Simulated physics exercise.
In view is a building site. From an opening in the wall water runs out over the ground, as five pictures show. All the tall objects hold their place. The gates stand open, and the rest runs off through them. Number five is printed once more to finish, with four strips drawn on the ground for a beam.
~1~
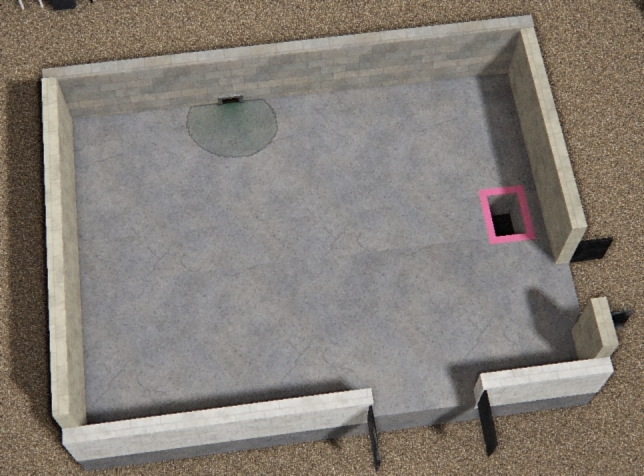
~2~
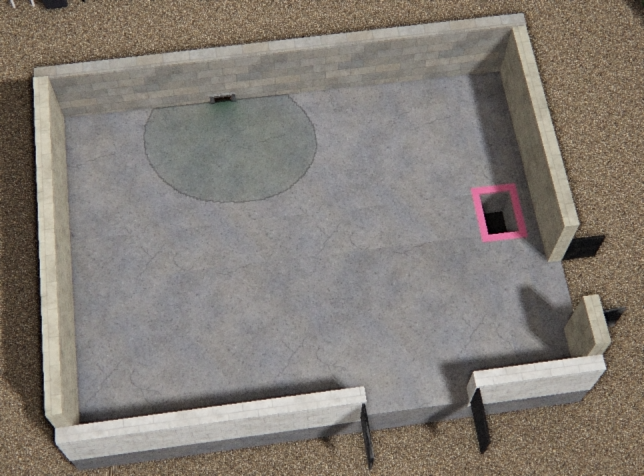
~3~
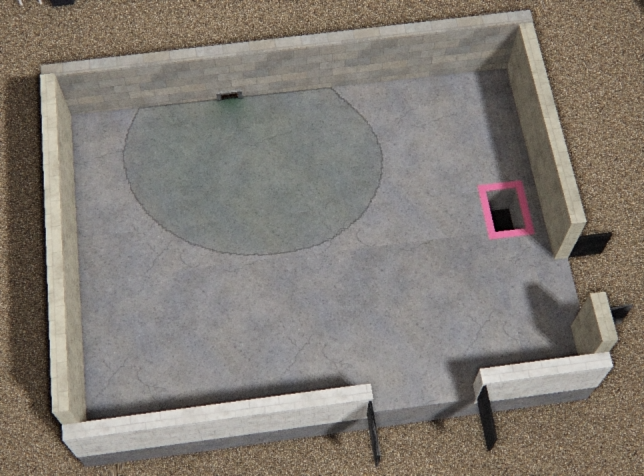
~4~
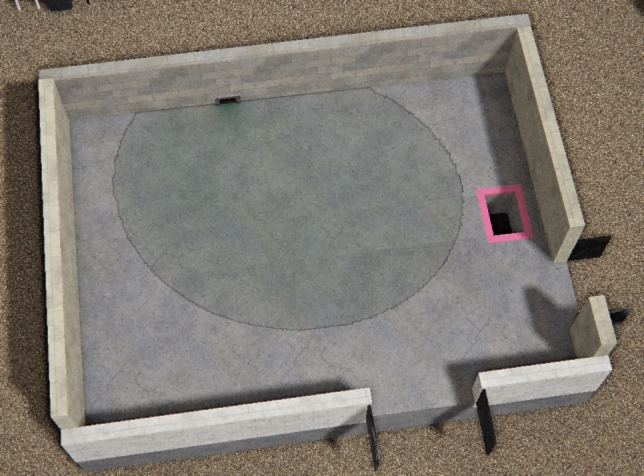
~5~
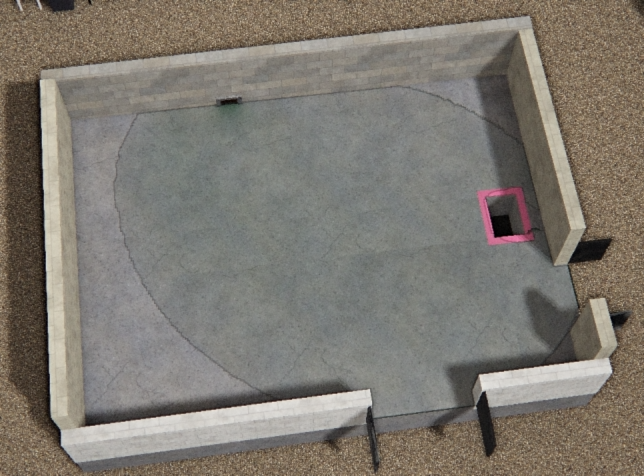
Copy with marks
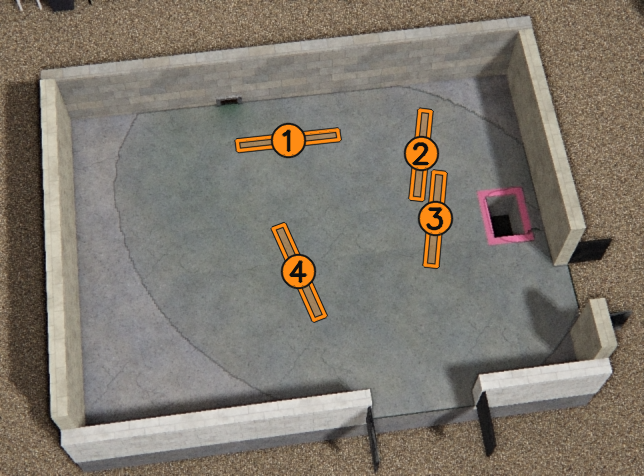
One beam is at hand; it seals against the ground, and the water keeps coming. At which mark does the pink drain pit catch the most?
The best position is 1.
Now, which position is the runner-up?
Position 4.
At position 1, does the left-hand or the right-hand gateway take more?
More leaves on the right.
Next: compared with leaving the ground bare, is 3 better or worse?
Position 3 is worse.
In orange, 1 from (237, 145) to (338, 134); 2 from (416, 198) to (425, 110); 3 from (431, 265) to (439, 172); 4 from (278, 226) to (319, 317).
With 1, about 37 % of the stream goes into the pink drain pit, about 63 % out by the gates.
With 2, about 18 % of the stream goes into the pink drain pit, about 82 % out by the gates.
With 3, about 20 % of the stream goes into the pink drain pit, about 80 % out by the gates.
With 4, about 25 % of the stream goes into the pink drain pit, about 75 % out by the gates.
